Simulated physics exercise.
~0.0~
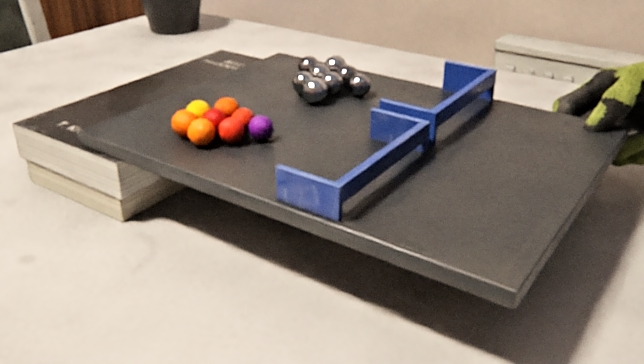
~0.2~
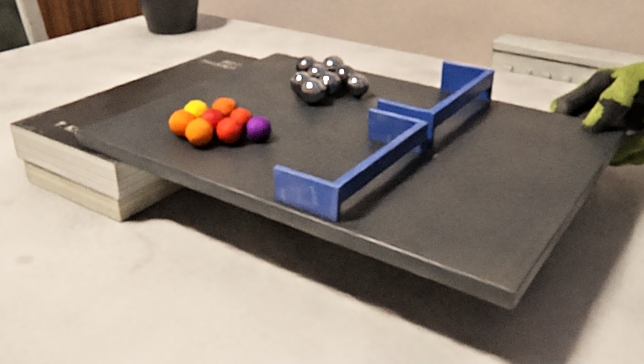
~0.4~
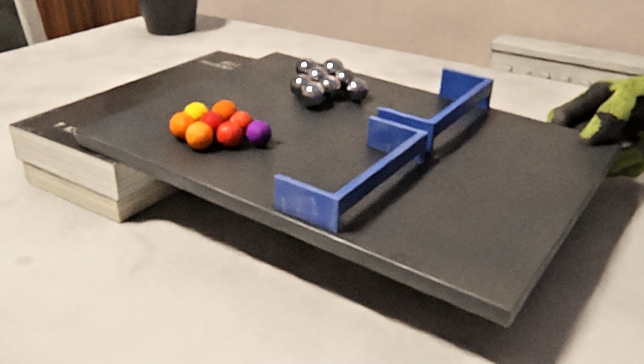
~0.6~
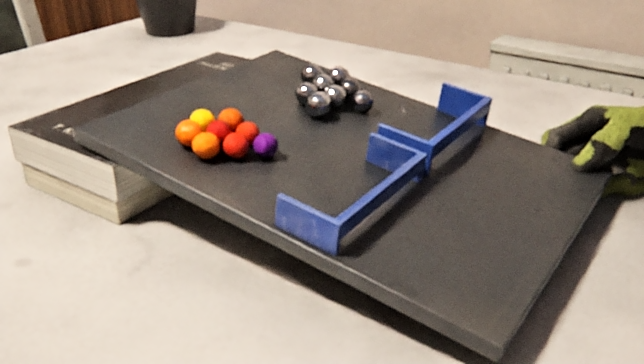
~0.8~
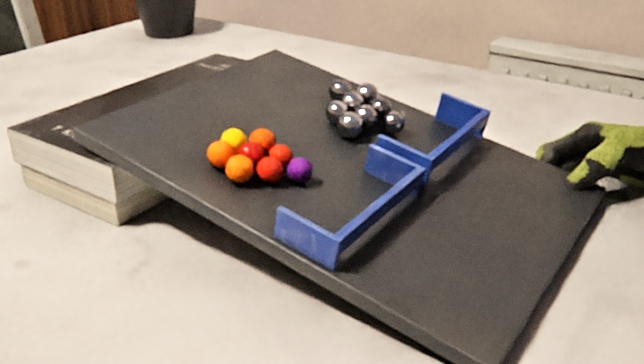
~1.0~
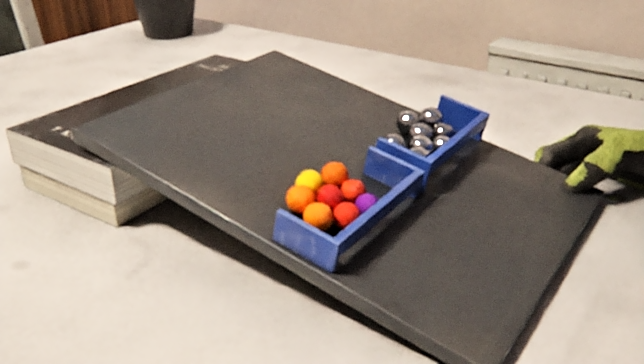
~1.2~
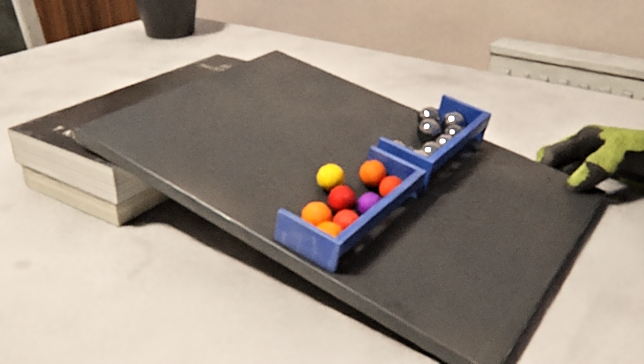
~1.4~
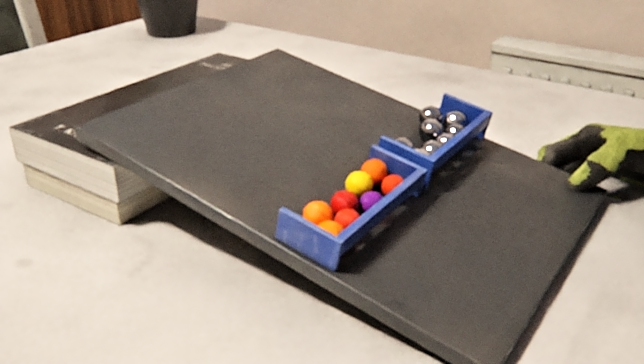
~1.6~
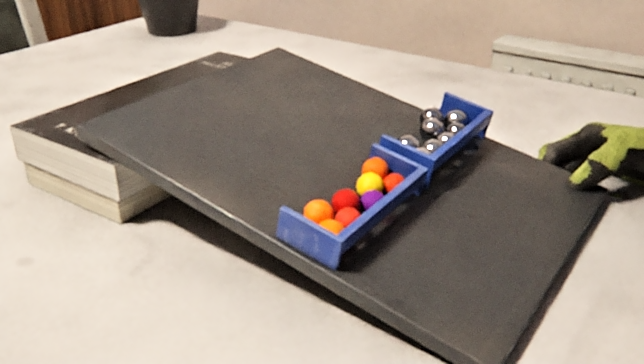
A gloved hand lowered the free end of a dark board propped on a stack of books, and the colourful balls and the dark shiny balls rolled down toward two blue barriers, where both groups ended up gathered and held back.
